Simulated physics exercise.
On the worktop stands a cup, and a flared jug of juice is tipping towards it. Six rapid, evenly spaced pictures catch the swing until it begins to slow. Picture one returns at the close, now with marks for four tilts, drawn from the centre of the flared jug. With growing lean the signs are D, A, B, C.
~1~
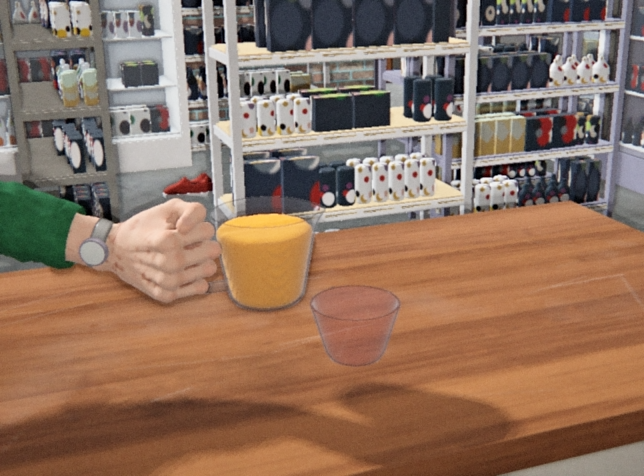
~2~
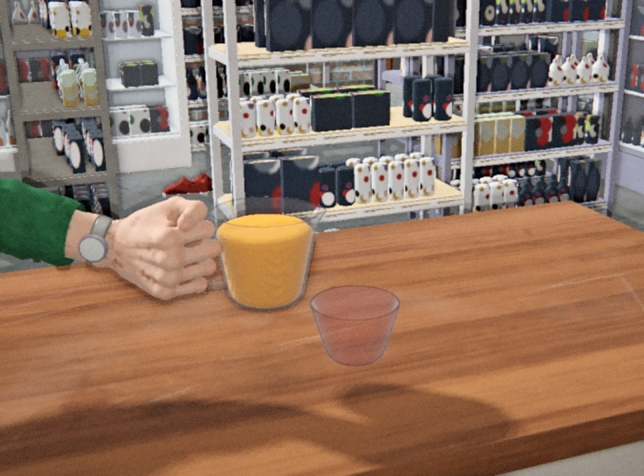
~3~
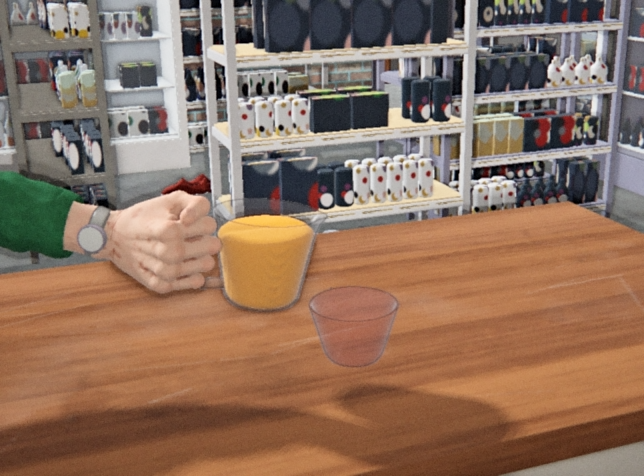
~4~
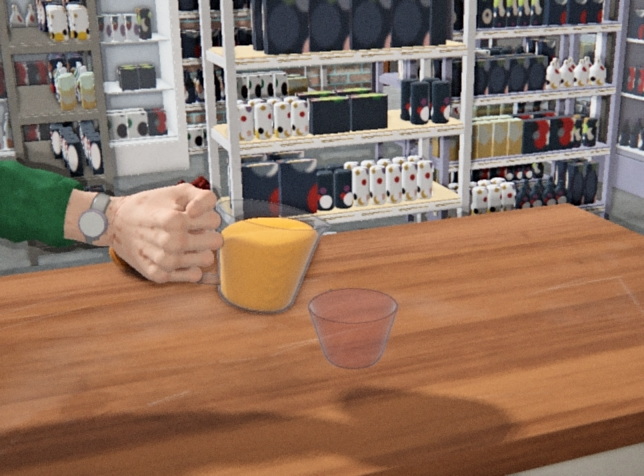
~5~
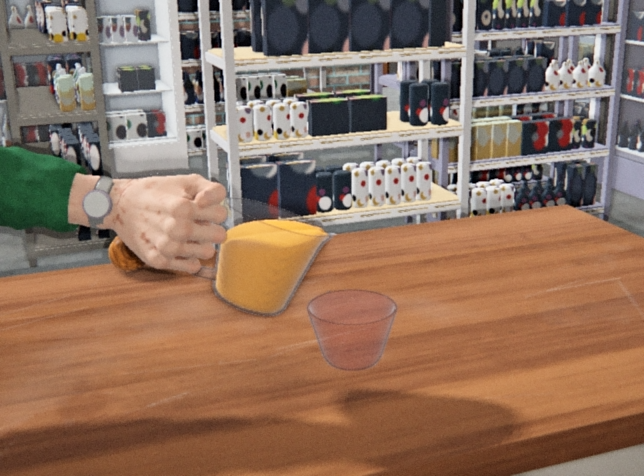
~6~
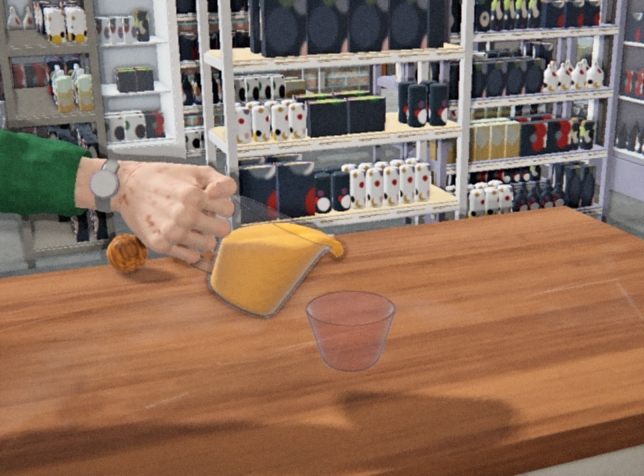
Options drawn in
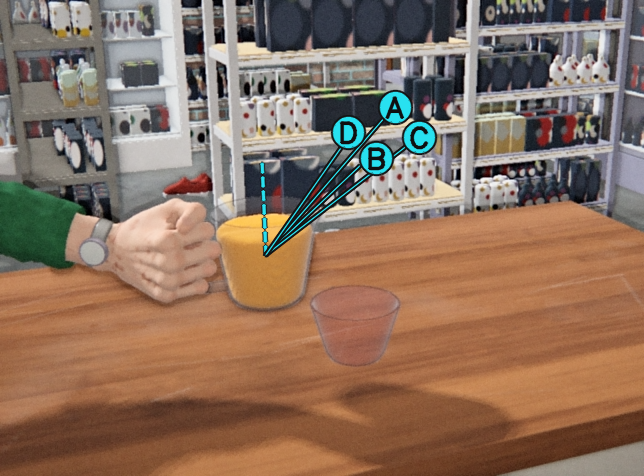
A flared jug of orange juice tilting rightward beside a hand and a small cup on a wooden worktop, juice just passing its lip.
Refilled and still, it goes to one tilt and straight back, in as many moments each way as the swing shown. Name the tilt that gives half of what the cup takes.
A beats the others.
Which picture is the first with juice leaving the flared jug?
Picture 6.
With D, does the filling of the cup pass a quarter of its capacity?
Yes, clearly.
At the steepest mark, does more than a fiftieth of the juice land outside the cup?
Yes, it does.
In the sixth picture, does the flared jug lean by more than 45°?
No, it does not.
On the marked copy, A at (383, 119); B at (359, 165); C at (405, 147); D at (340, 148).
If A is chosen, the cup ends with about 51 % of what it can hold.
If B is chosen, the cup ends with about 61 % of what it can hold; 5 % of the juice is spilt.
If C is chosen, the cup ends with about 67 % of what it can hold; 12 % of the juice is spilt.
If D is chosen, the cup ends with about 36 % of what it can hold.
